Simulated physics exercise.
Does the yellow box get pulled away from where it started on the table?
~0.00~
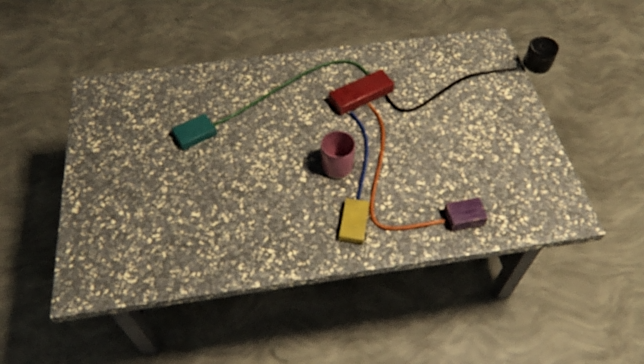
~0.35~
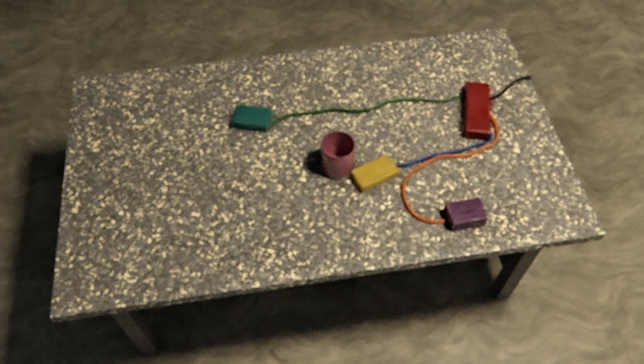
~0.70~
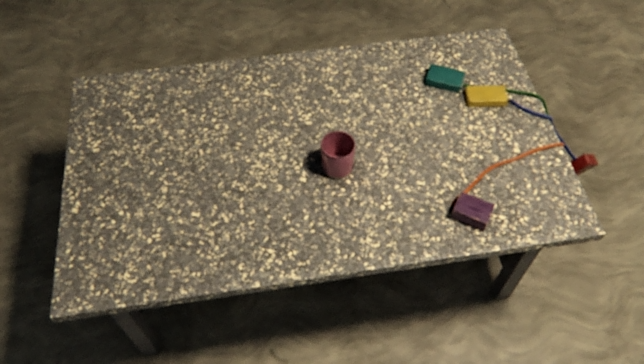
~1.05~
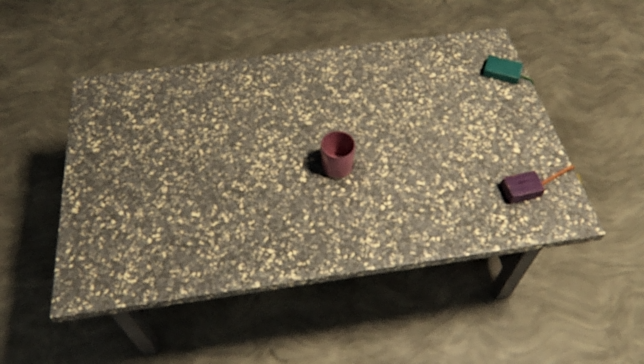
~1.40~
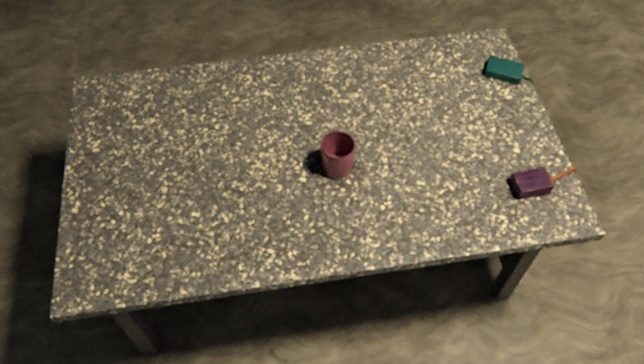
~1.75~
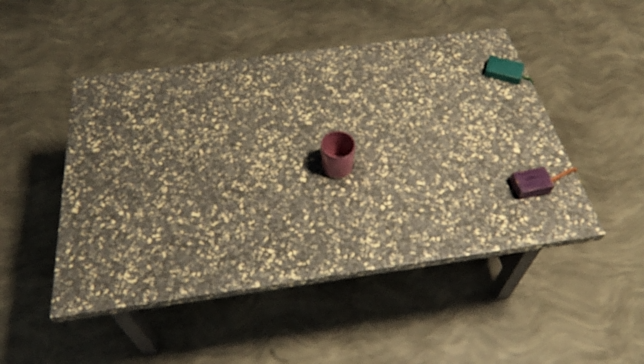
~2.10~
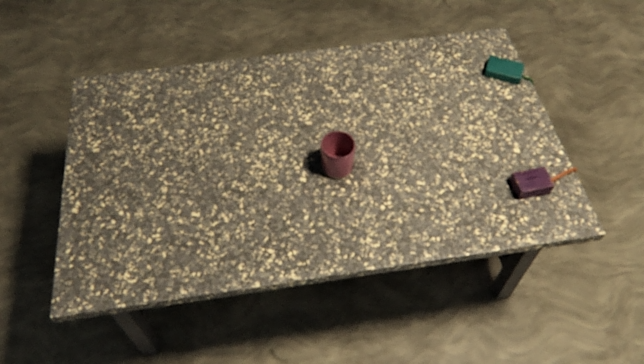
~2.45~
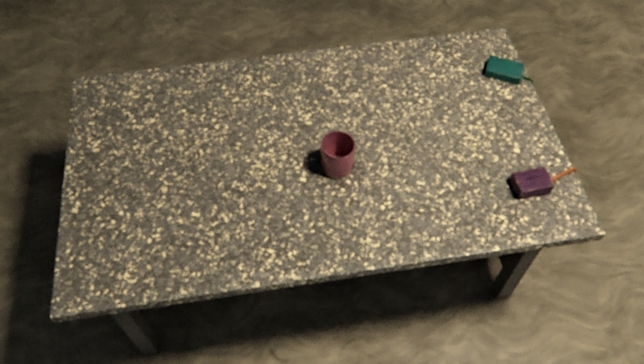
Yes, it slid to the right after the red power strip and went over the edge, out of sight.
